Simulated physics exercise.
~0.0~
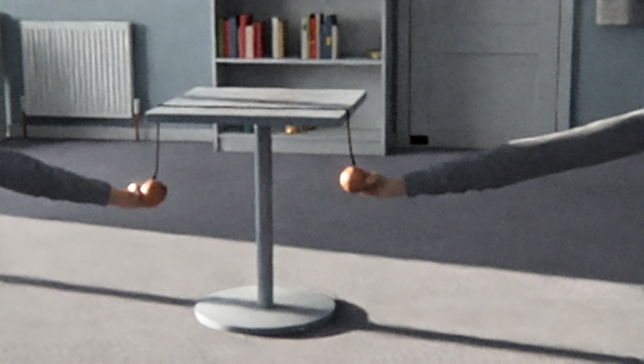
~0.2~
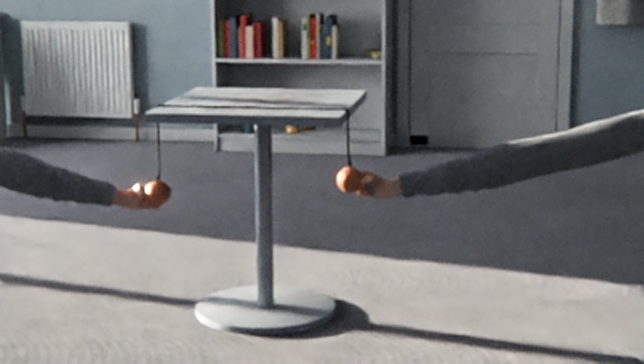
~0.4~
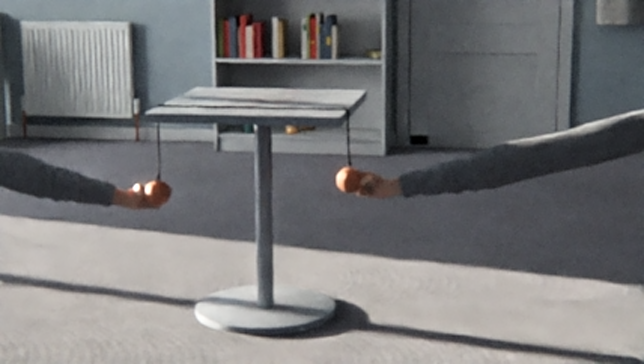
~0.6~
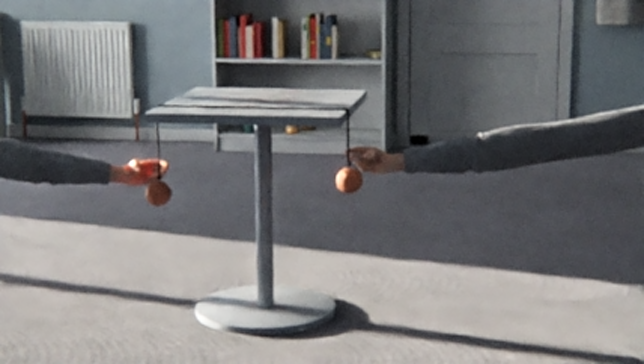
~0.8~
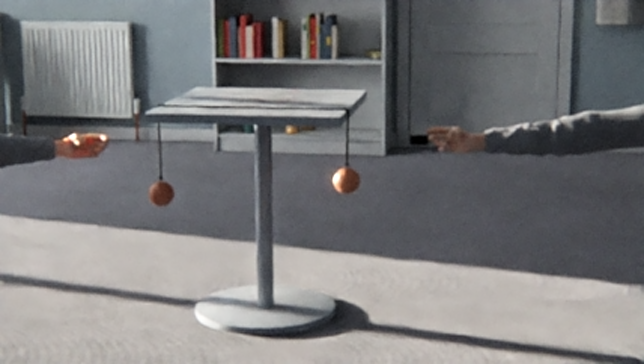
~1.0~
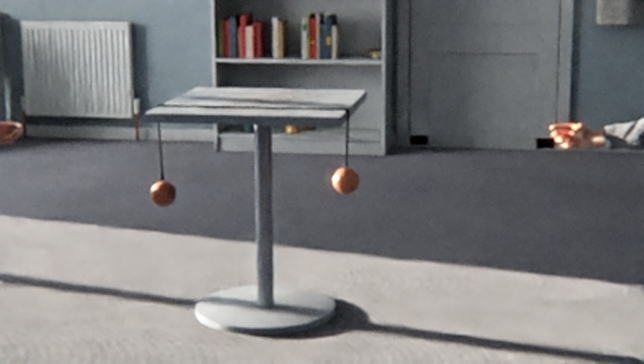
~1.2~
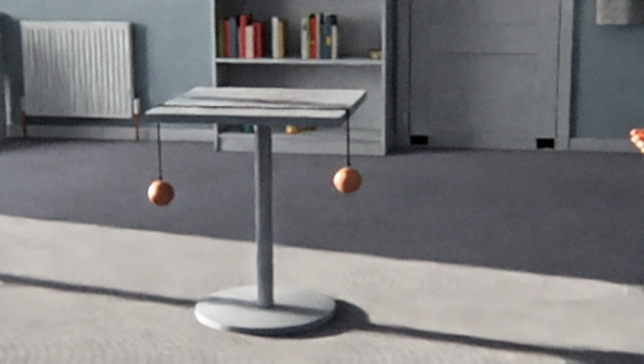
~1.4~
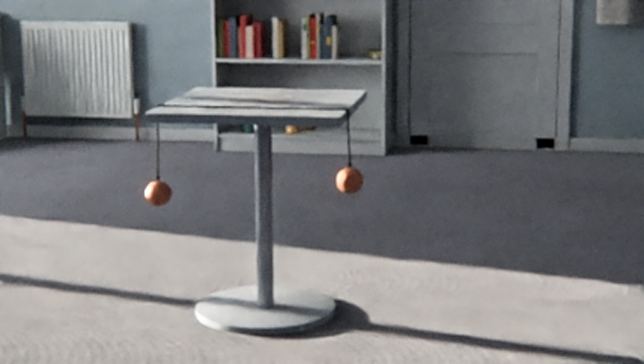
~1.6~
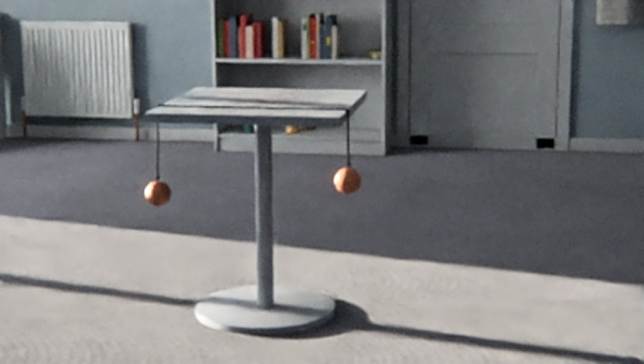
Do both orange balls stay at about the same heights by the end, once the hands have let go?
Yes, both balls keep hanging at about the heights where they were released, with neither side sinking or rising.
